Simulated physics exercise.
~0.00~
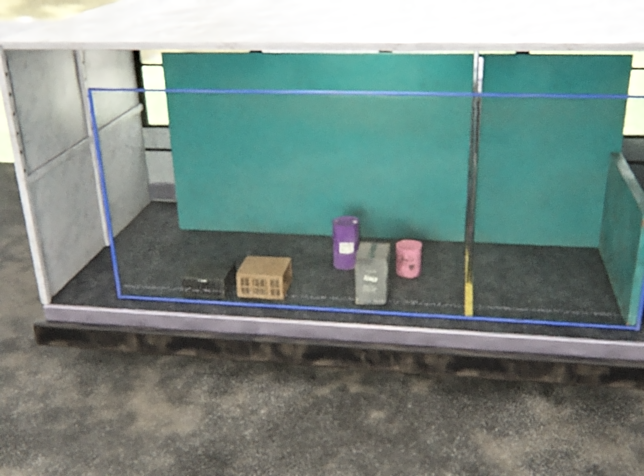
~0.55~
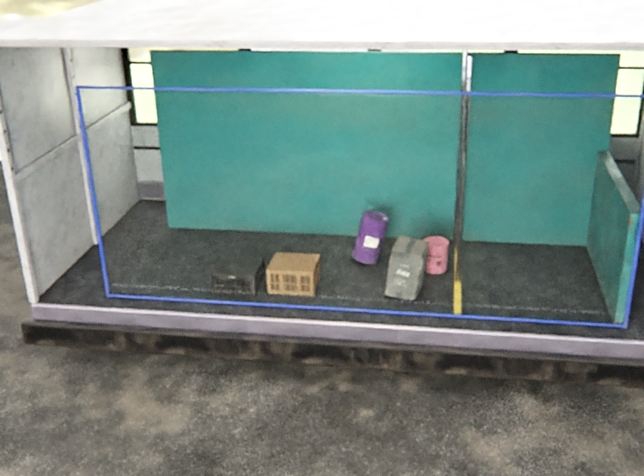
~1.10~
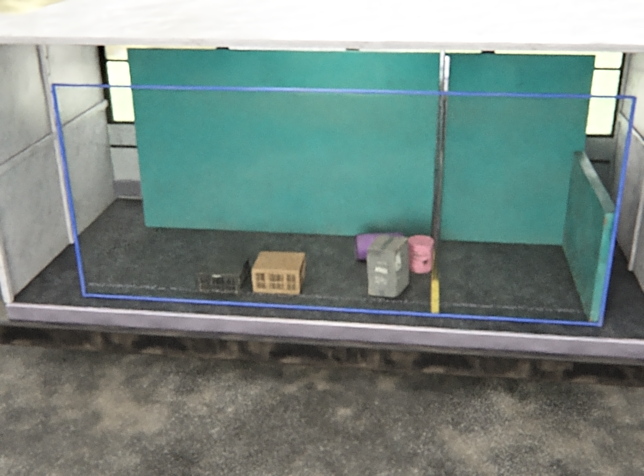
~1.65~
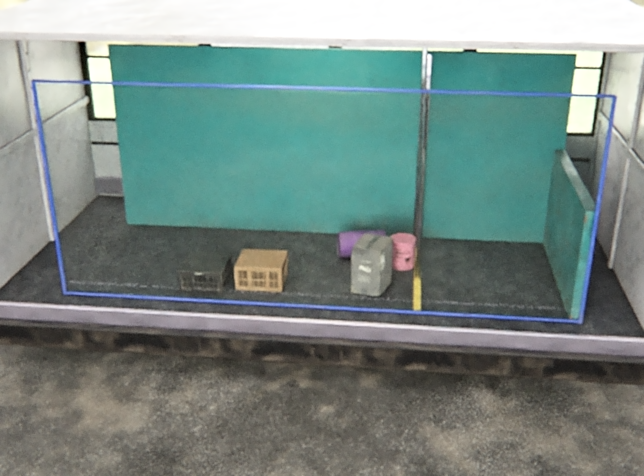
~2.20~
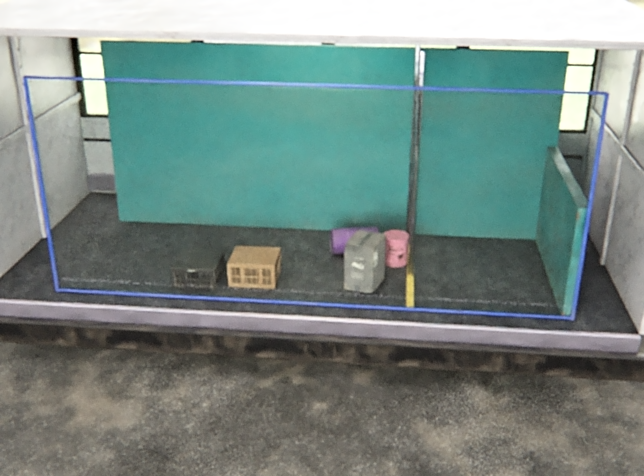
A purple drum tips onto its side as loose items slide right, stopping before the yellow line.
